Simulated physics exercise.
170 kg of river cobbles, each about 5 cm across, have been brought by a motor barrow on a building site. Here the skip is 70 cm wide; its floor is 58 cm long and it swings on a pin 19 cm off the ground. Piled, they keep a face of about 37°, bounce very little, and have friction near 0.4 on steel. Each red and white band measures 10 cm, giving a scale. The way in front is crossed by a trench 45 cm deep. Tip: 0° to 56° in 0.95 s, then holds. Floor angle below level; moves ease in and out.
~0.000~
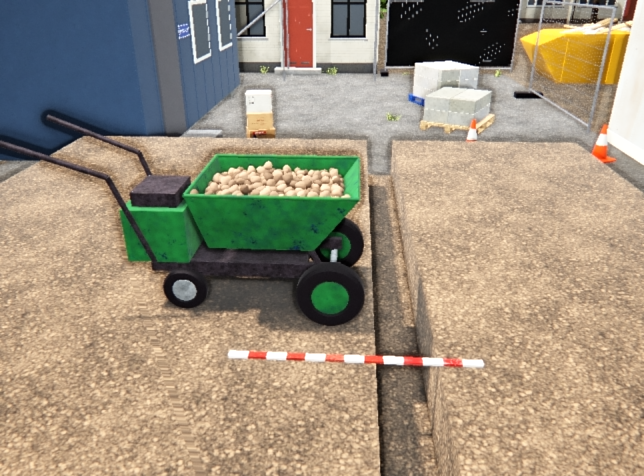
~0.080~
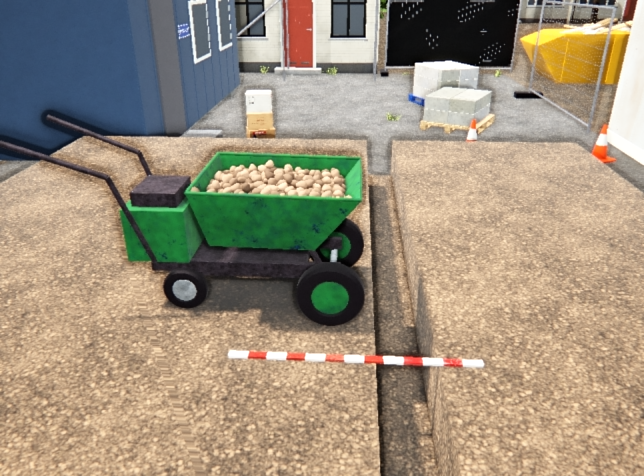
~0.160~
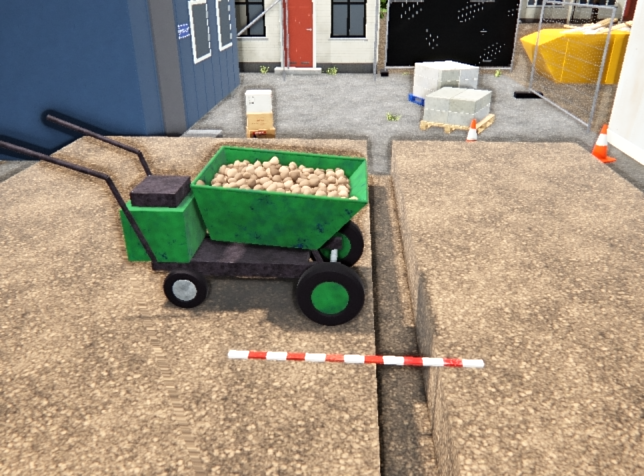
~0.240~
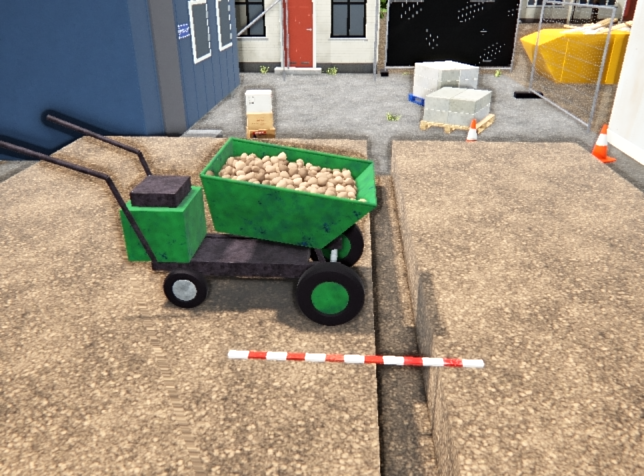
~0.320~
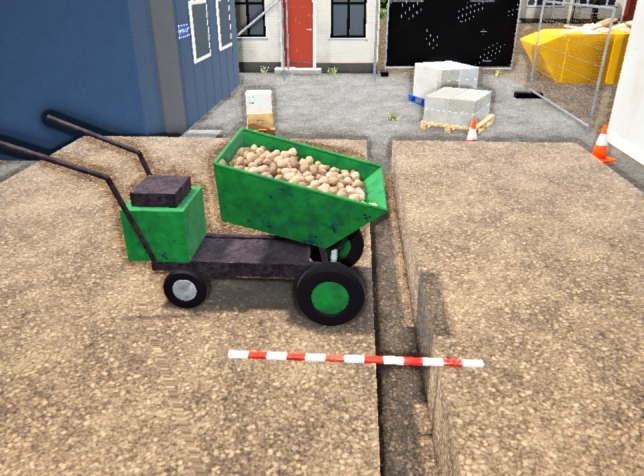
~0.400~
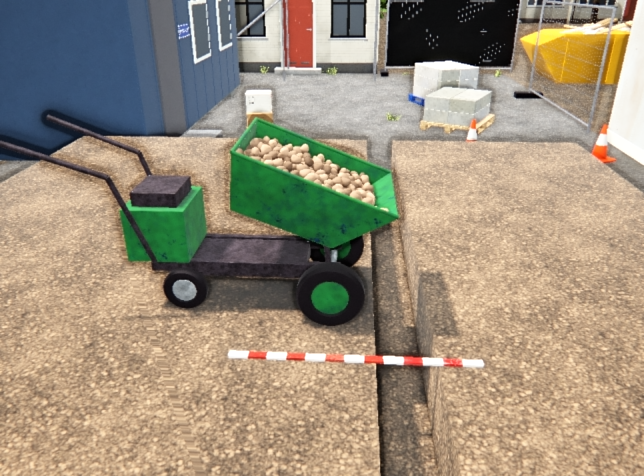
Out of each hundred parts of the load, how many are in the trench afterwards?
About 6 out of 100.
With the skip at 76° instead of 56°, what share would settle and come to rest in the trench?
I'd guess some 5 in a hundred.
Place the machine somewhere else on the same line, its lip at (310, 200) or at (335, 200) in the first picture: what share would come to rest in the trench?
About 30 per cent first, then about 15 per cent.
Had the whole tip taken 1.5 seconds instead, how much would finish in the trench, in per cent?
Near 5 per cent.
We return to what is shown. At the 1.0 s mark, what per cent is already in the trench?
Around 0 per cent of it, at that instant.
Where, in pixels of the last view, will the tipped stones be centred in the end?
Middle at around (465, 295), I'd say.
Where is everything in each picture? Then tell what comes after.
In the first picture, lip at (359, 200), floor tilted 0°, highest stones at (273, 177).
In the second picture, lip at (361, 200), floor tilted 1°, highest stones at (275, 176); the stones move at 0.3 m/s on average.
In the third picture, the skip is at 4°, its lip at (367, 202); the top of the load is at (261, 171); the stones move at 0.5 m/s on average.
In the fourth picture, lip at (376, 205), floor tilted 9°, highest stones at (263, 167); the stones move at 0.7 m/s on average.
In the fifth picture, lip at (387, 211), floor tilted 15°, highest stones at (258, 158); the stones move at 0.8 m/s on average.
In the sixth picture, the skip is at 21°, its lip at (398, 218); the top of the load is at (267, 149); the stones move at 0.9 m/s on average.
After 0.7 s the floor is at 47°; 100 % in the skip; the foremost stones are at (413, 232).
After 1.0 s the floor is at 56°; 94 % in the skip, 1 % in the trench, 5 % past the trench; the foremost stones are at (462, 259).
After 1.4 s the floor is at 56°; 69 % in the skip, 31 % past the trench; the foremost stones are at (547, 314).
After 3.3 s the floor is at 56°; 48 % in the skip, 6 % in the trench, 46 % past the trench; the foremost stones are past the picture's edge.
